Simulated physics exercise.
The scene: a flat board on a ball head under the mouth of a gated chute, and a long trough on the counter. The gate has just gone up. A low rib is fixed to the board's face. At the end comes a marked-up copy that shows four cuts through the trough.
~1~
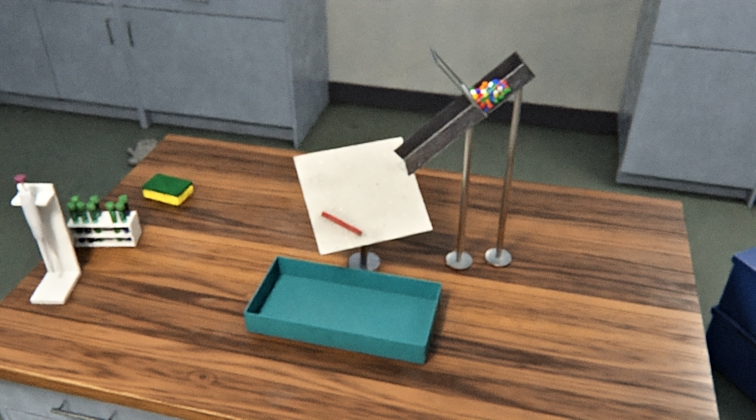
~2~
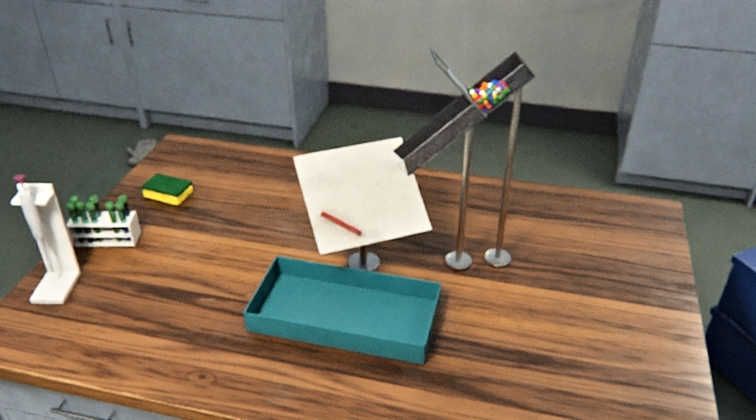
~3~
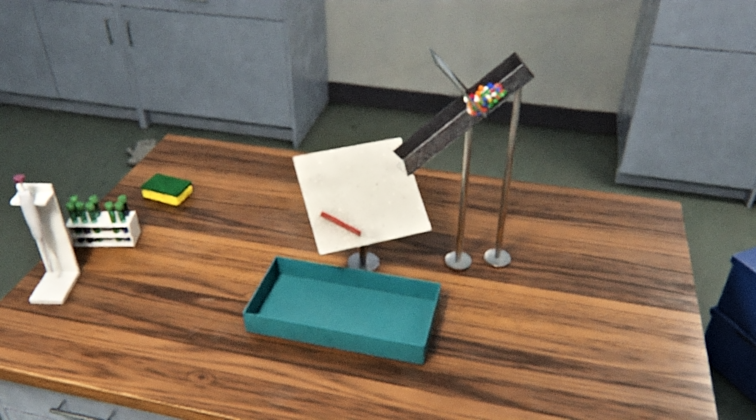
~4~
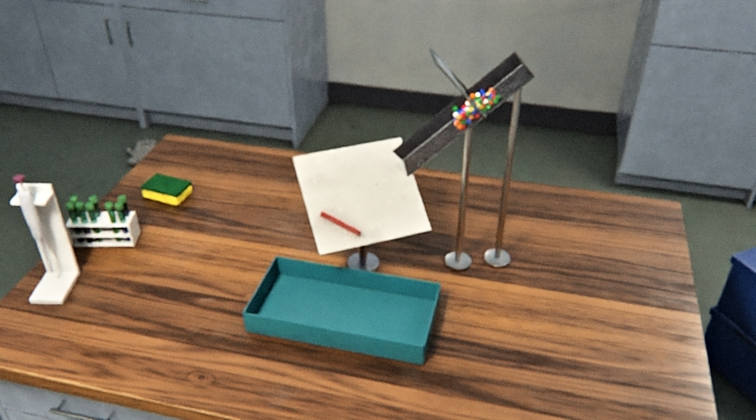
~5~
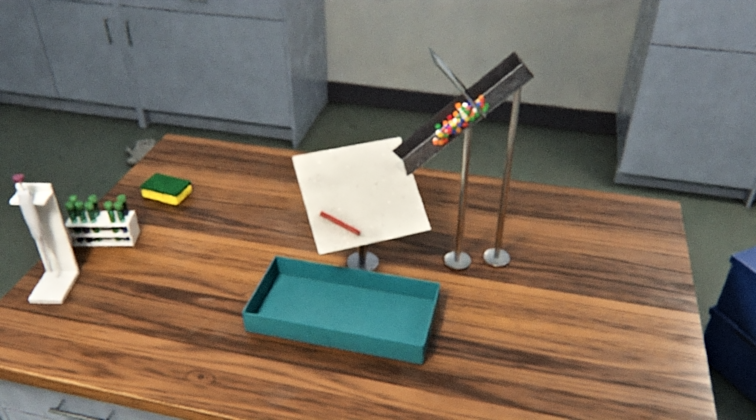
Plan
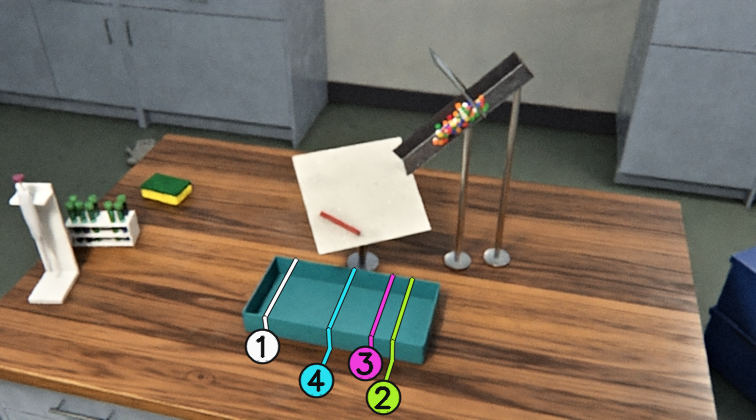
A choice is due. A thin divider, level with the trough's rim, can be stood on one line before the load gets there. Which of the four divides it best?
Line 3.
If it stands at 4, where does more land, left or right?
The right side.
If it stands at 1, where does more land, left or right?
Right.
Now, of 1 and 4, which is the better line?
It is 4.
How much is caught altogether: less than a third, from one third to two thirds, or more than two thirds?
More than two thirds.
On the marked copy, line 1 crosses the front rim at (265, 317); line 2 crosses the front rim at (392, 340); line 3 crosses the front rim at (371, 336); line 4 crosses the front rim at (329, 328).
Choosing 1, of what is caught, not one piece on the left of the divider, every piece on the right.
Choosing 2, of what is caught, almost all on the left of the divider, about a tenth on the right.
Choosing 3, of what is caught, roughly half on the left of the divider, roughly half on the right.
Choosing 4, of what is caught, about a tenth on the left of the divider, the larger part on the right.
